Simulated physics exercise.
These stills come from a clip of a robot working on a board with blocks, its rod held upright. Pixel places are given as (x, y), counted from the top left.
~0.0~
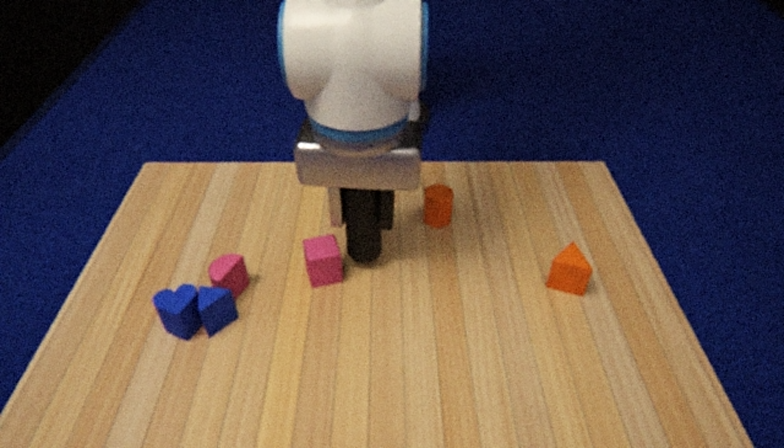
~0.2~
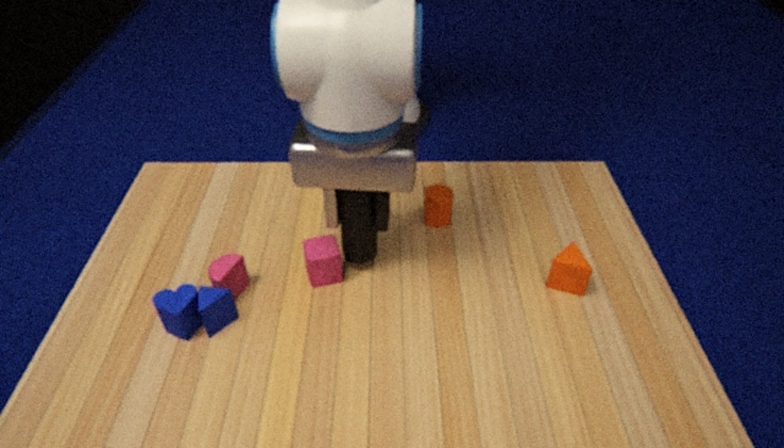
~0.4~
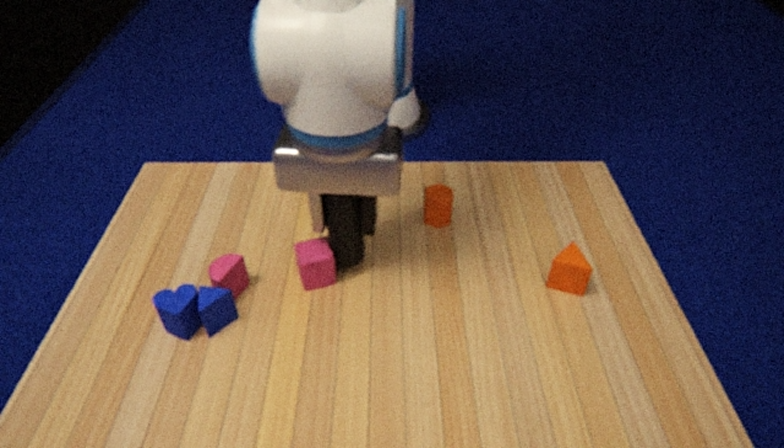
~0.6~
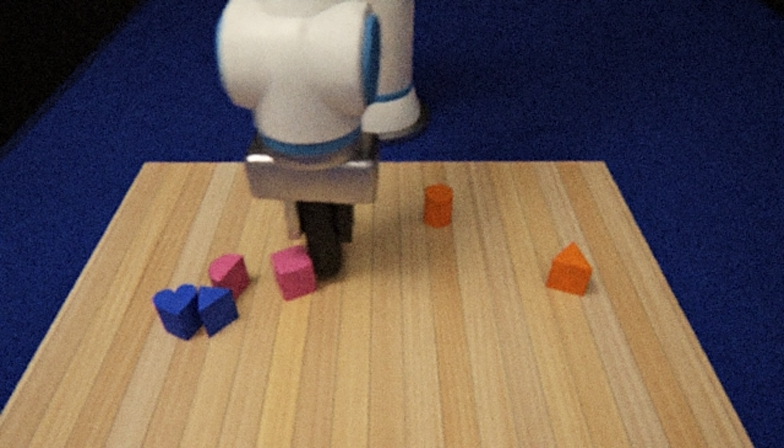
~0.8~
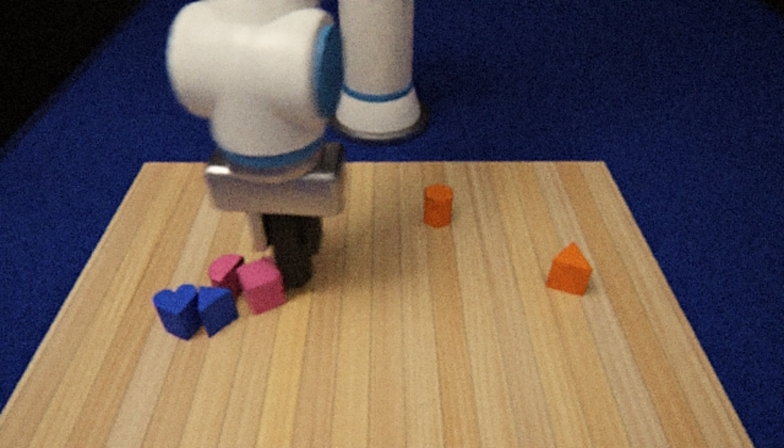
At first, a white robot arm holds its dark rod just right of a pink cube on a wooden board, with blue and pink blocks at left and orange ones at right. The arm moves left, pushing the cube left and slightly nearer until it sits beside the clustered blocks.
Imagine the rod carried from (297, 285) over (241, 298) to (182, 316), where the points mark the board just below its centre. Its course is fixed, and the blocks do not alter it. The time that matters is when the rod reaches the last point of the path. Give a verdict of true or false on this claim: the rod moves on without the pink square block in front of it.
Answer: True.
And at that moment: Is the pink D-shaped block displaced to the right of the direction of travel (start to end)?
Yes, it checks out.
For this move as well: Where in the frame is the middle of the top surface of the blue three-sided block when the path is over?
In the picture, it is at (168, 341).
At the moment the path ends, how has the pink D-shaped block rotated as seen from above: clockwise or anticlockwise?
Clockwise.
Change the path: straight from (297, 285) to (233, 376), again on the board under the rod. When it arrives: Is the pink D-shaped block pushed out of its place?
No.
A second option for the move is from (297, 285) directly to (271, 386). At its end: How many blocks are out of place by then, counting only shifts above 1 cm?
One block moves.
The first path, step by step. One third of the way, rod at (256, 283); blue three-sided block at (198, 304), turned 25° clockwise; pink D-shaped block at (216, 264), turned 15° clockwise; pink square block at (222, 287), turned 25° anticlockwise.
Two thirds of the way, rod at (216, 294); blue heart-shaped block at (156, 300); blue three-sided block at (176, 328); pink D-shaped block at (194, 263), turned 20° clockwise; pink square block at (190, 304), turned 50° anticlockwise.
At the end, rod at (178, 306); blue heart-shaped block at (131, 309), turned 20° anticlockwise; blue three-sided block at (168, 341), turned 25° anticlockwise; pink D-shaped block at (186, 263), turned 45° clockwise; pink square block at (172, 316), turned 75° anticlockwise.
